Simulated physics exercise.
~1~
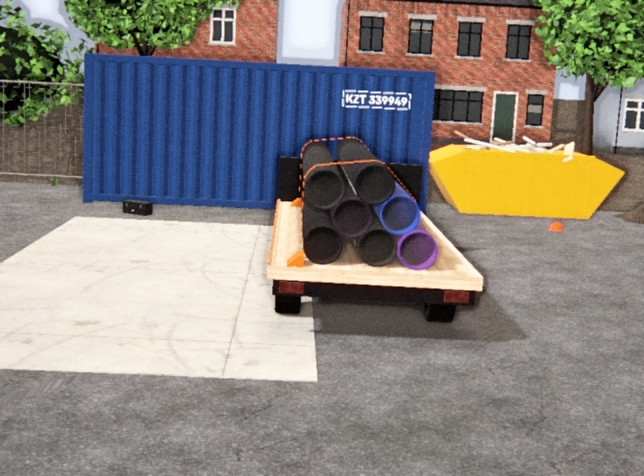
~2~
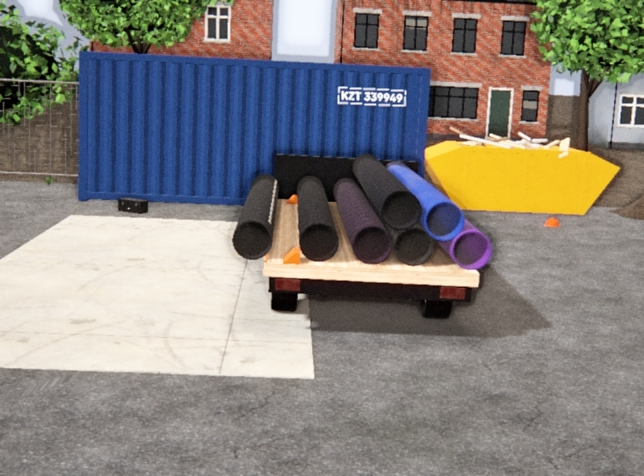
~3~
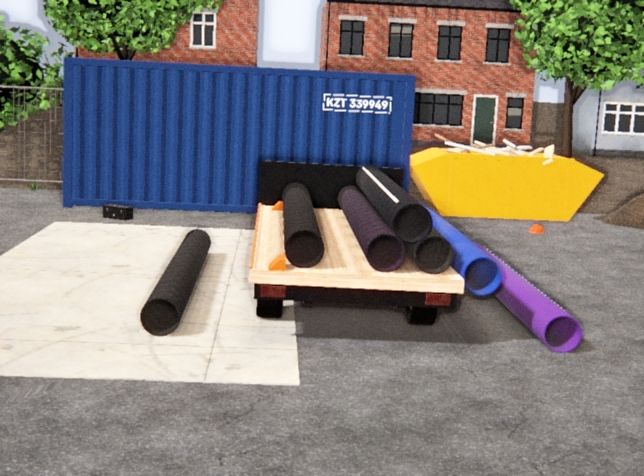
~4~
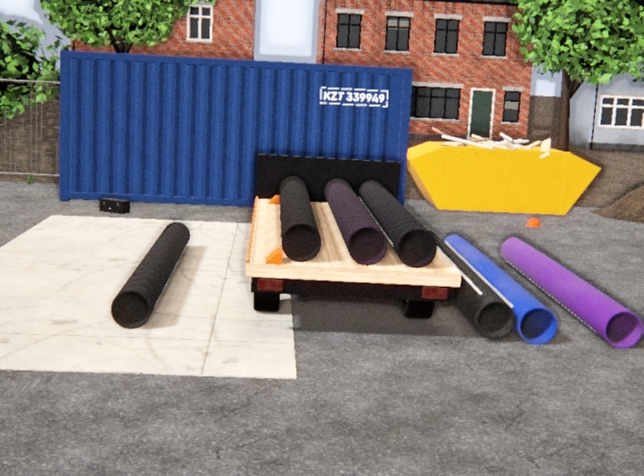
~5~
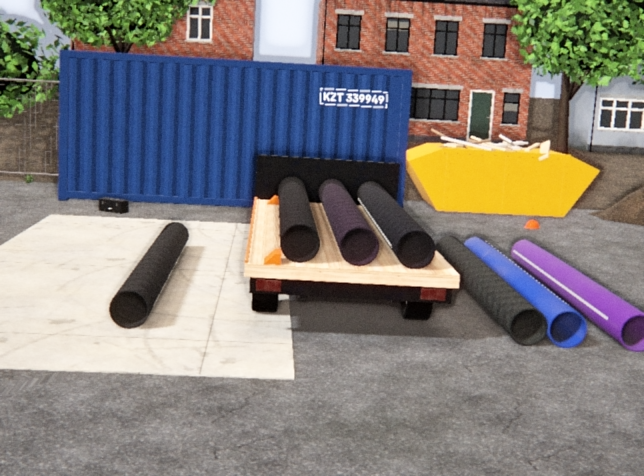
A stack of seven pipes on a parked trailer spread apart once its orange straps came loose, and the purple one, then the blue and a black one rolled off to the right while another black one dropped off the left, leaving three aboard.
